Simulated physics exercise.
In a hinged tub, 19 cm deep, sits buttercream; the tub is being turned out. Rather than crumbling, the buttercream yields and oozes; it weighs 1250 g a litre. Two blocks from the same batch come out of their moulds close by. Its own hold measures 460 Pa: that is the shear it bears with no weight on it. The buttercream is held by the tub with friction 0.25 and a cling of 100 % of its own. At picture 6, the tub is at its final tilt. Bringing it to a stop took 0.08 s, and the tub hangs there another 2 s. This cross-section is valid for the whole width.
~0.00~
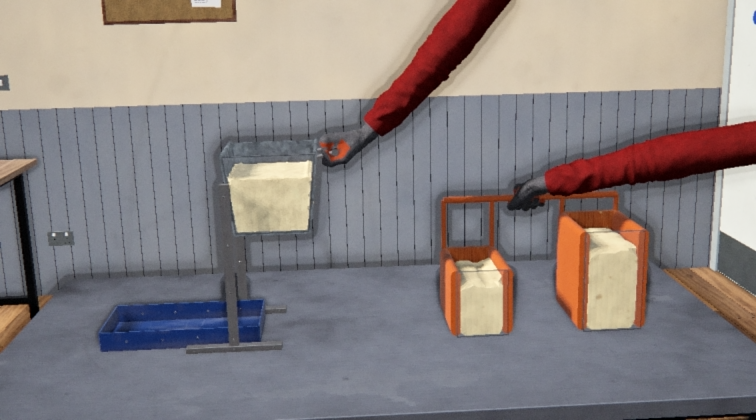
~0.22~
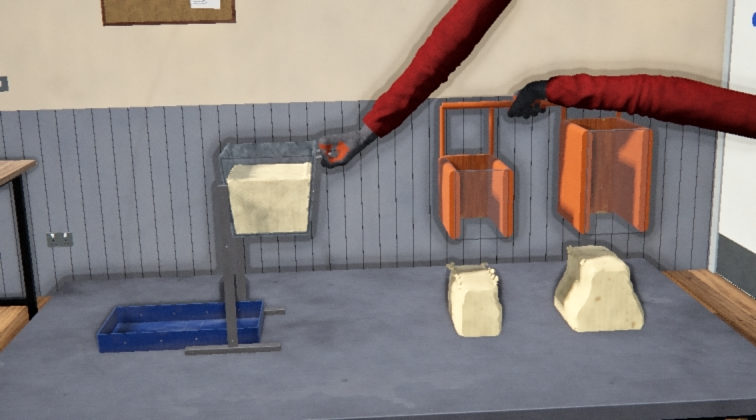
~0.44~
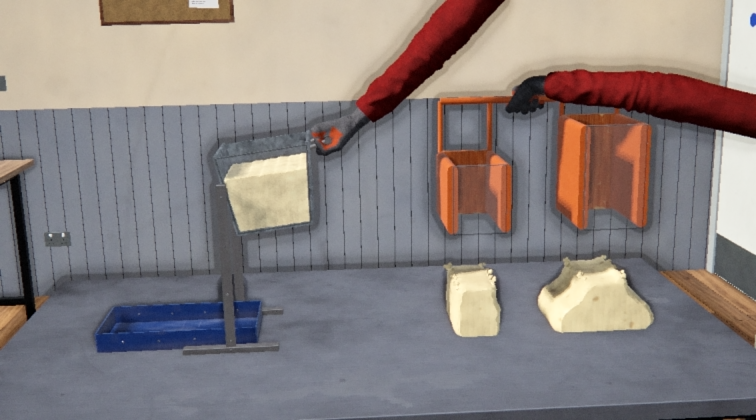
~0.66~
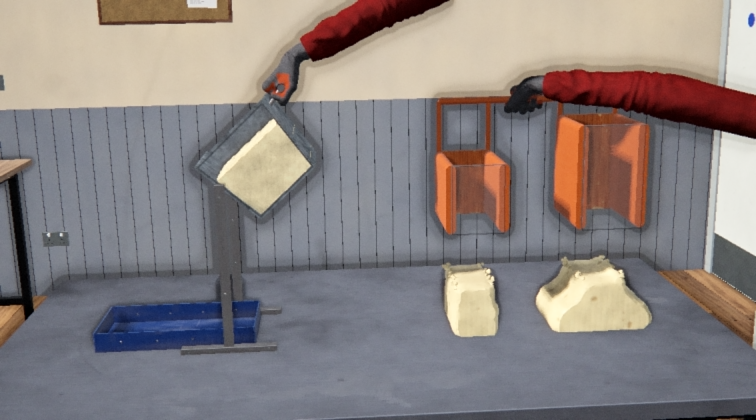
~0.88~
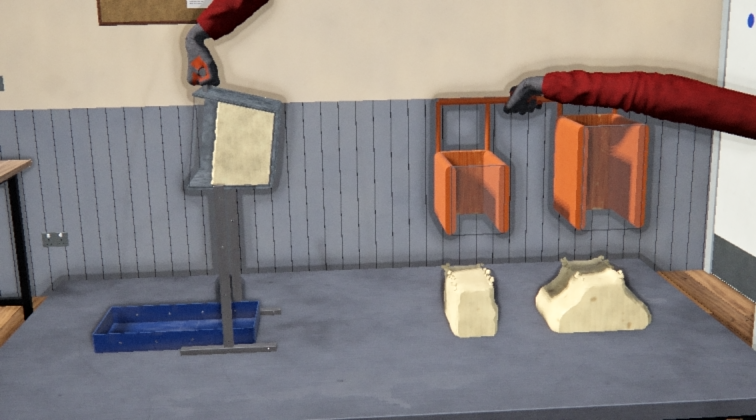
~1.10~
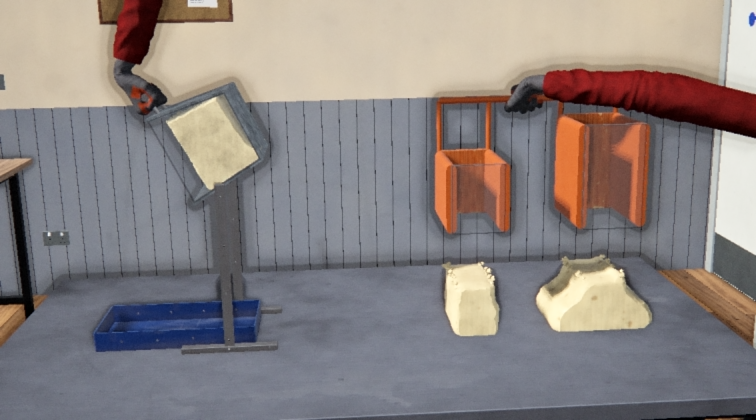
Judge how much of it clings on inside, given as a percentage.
Something like 0 % clings on inside.
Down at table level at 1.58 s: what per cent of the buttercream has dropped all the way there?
75 %.
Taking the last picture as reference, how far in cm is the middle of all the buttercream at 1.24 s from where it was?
Displacement noted: Approx. 9 cm... about that.
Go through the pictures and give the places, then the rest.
The first picture shows handle-side rim at (313, 153), tilt 0 degrees; top of the buttercream at (310, 176); blocks stand 14 cm, 22 cm (left to right).
The second picture shows handle-side rim at (312, 155), tilt 0 degrees; top of the buttercream at (310, 177); blocks stand 14 cm, 18 cm (left to right).
The third picture shows handle-side rim at (305, 144), tilt 7 degrees; top of the buttercream at (301, 168); blocks stand 14 cm, 14 cm (left to right).
The fourth picture shows handle-side rim at (261, 103), tilt 43 degrees; top of the buttercream at (274, 126); blocks stand 14 cm, 14 cm (left to right).
The fifth picture shows handle-side rim at (194, 97), tilt 83 degrees; top of the buttercream at (218, 104); blocks stand 14 cm, 14 cm (left to right).
The sixth picture shows handle-side rim at (148, 123), tilt 115 degrees; top of the buttercream at (216, 100); blocks stand 14 cm, 14 cm (left to right).
After 1.24 s, the tub is at 116 degrees and holds 73 %.
After 1.41 s, the tub is at 116 degrees and holds 12 %.
After 1.58 s, the tub is at 116 degrees and holds 0 %.
After 1.75 s, the tub is at 116 degrees and holds 0 %.
After 3.10 s, at the end, the tub is at 116 degrees and holds 0 %.
